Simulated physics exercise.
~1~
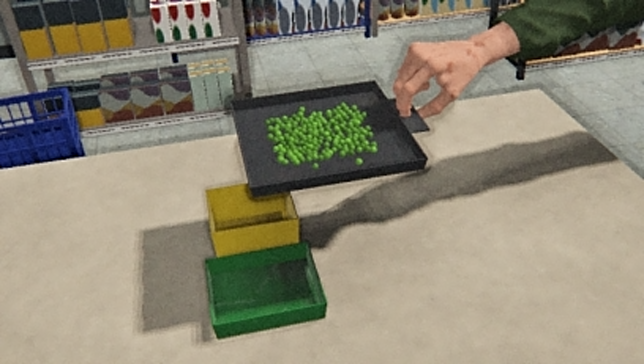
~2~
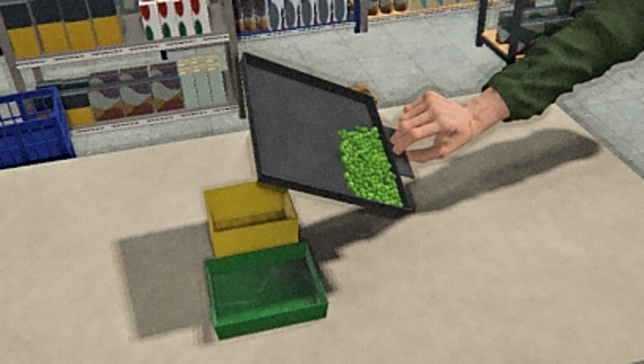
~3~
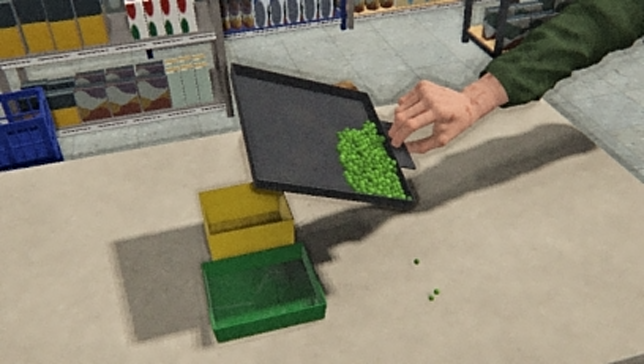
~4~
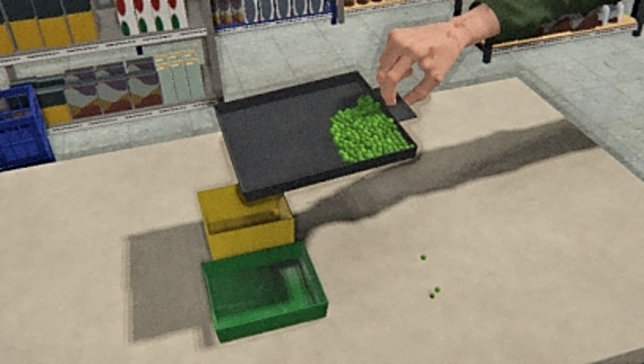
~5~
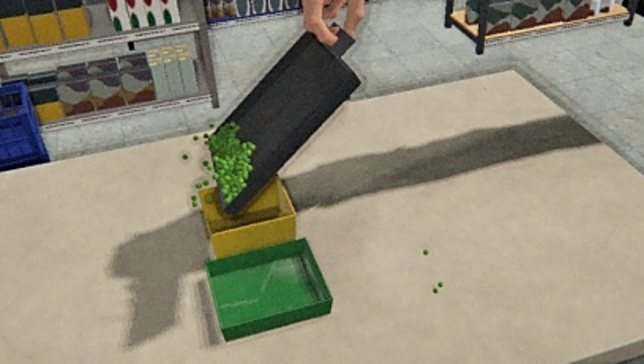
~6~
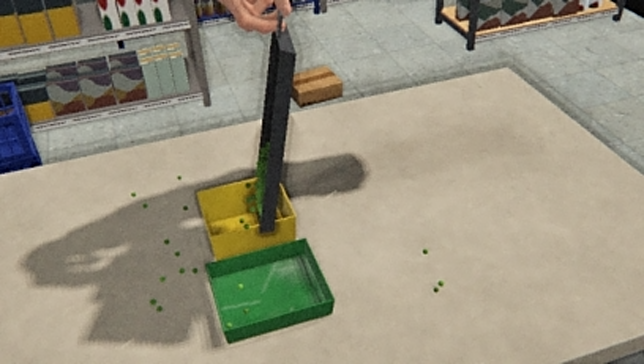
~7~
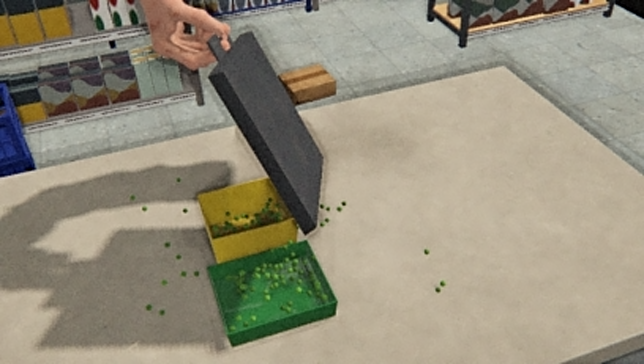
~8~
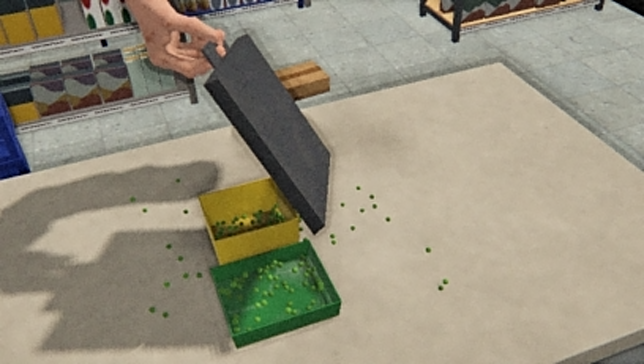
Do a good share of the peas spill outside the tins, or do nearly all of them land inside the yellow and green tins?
A good share of the peas spill outside onto the table. The rest end up in both the yellow tin and the green tin, with plenty in each.
Green peas tip from a hand-held dark tray into yellow and green tins and onto the table.
